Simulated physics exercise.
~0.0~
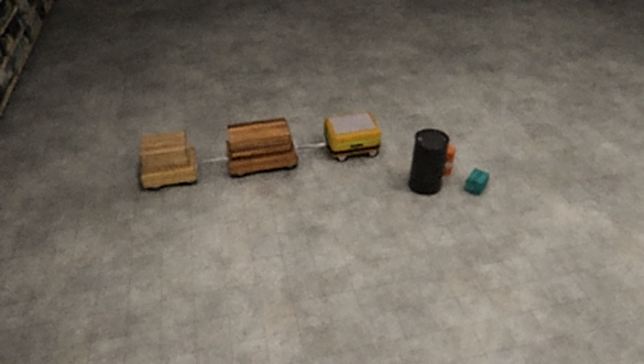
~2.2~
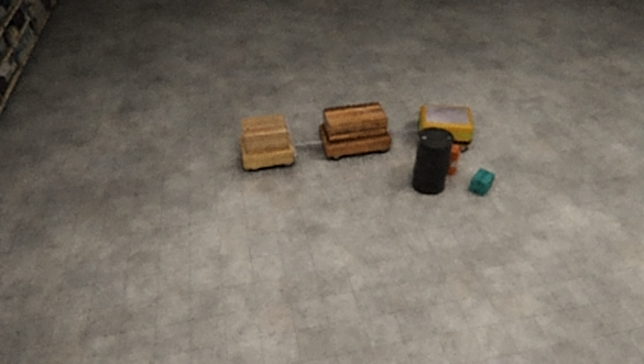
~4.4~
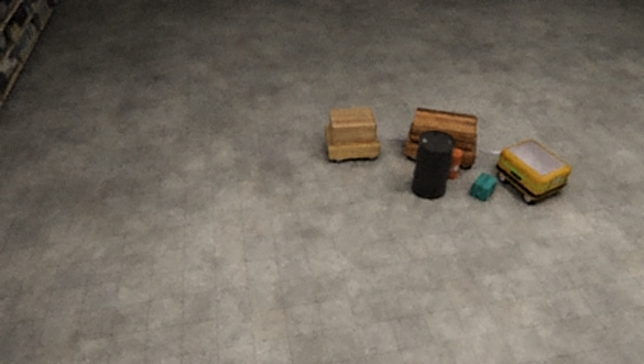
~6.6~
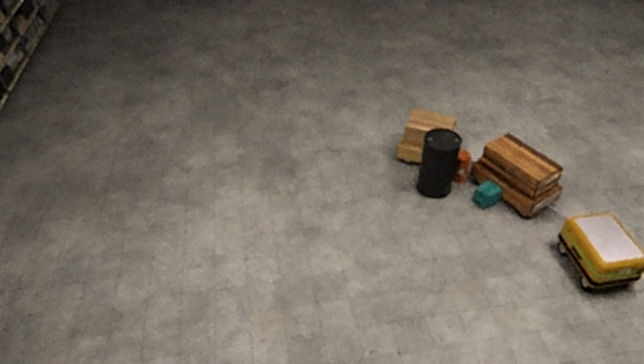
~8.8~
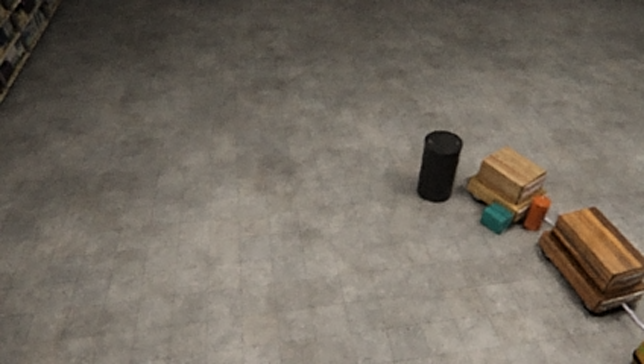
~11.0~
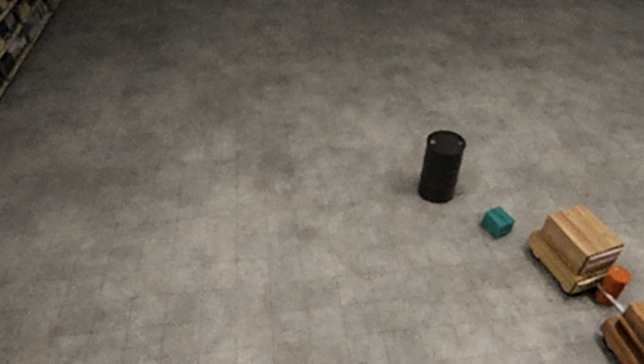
In this clip, a yellow tug pulls two wooden carts rightward past a black drum, then curves toward the lower right; the turquoise box shifts slightly, while the orange canister travels along upright beside the carts, ending near the right edge as the drum stays put.
